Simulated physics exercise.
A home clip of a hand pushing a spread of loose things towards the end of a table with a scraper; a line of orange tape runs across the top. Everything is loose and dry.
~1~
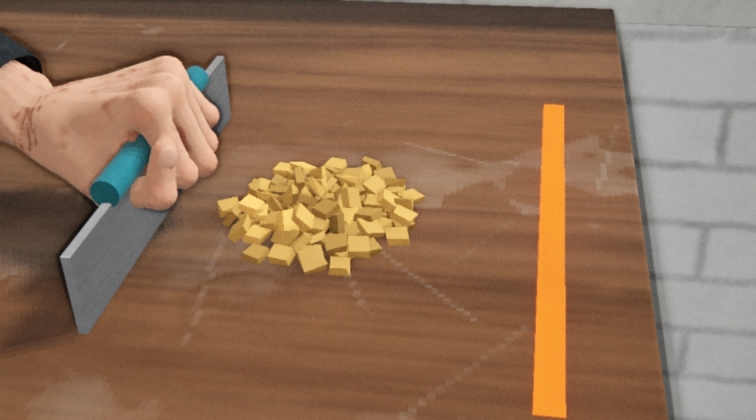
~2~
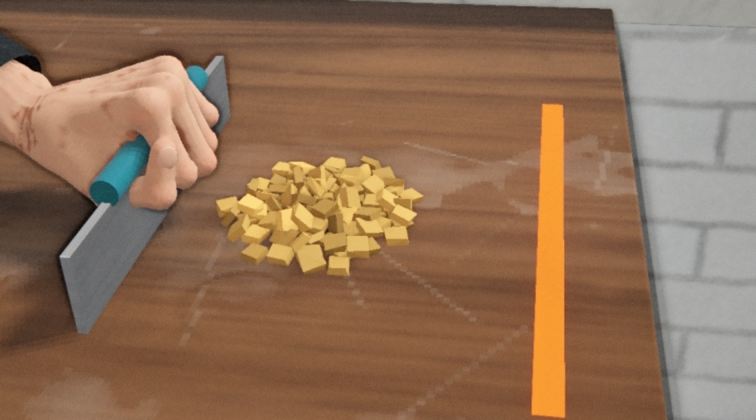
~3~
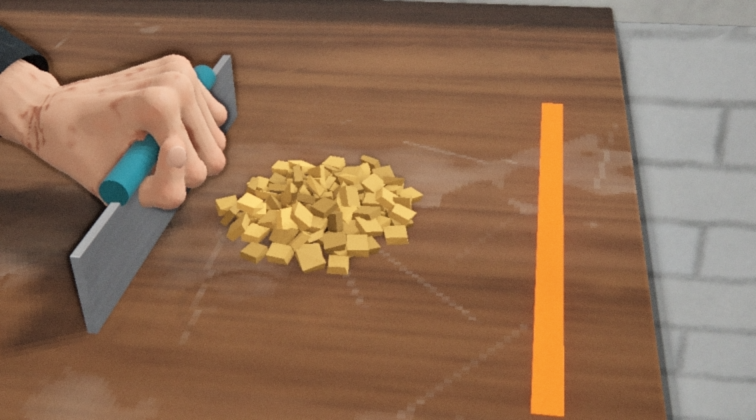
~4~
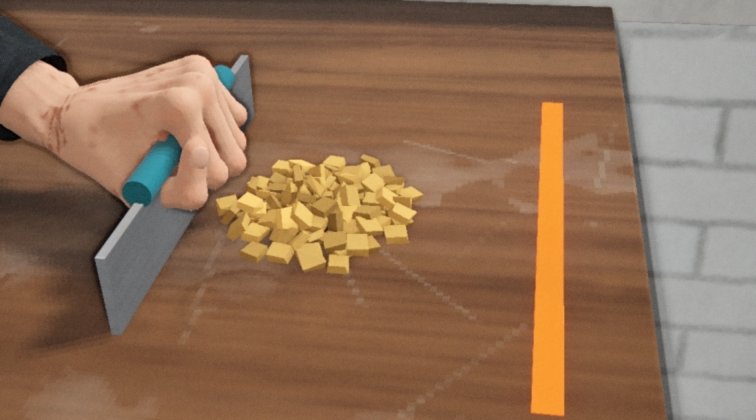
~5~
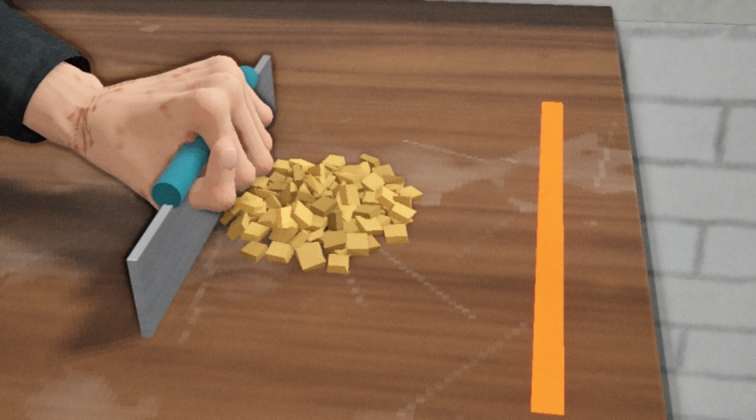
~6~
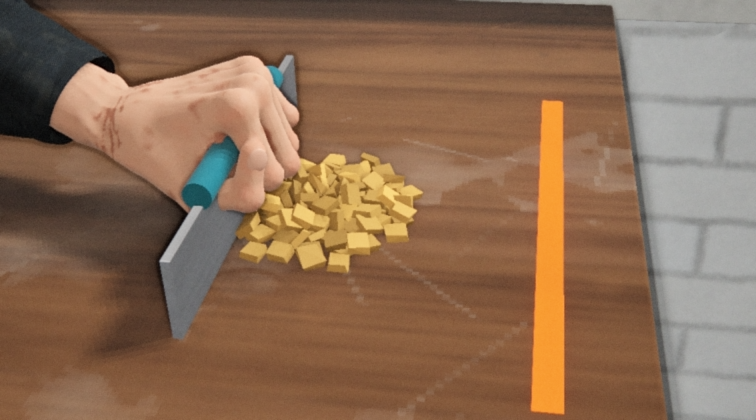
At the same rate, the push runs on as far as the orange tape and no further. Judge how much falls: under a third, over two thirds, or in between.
In between.
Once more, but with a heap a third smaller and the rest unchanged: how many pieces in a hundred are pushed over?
Roughly 30 %.
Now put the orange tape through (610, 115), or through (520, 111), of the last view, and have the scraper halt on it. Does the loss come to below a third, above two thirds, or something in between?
Beyond two thirds, then under a third.
Soon after the last picture, scraper still moving, near (408, 148); heap all on the table, its front near (540, 215).
A little later, scraper stopped at the orange tape; heap about a quarter over the edge.
Later still, scraper stopped at the orange tape; heap about half over the edge.
At rest, scraper stopped at the orange tape; heap about half over the edge.
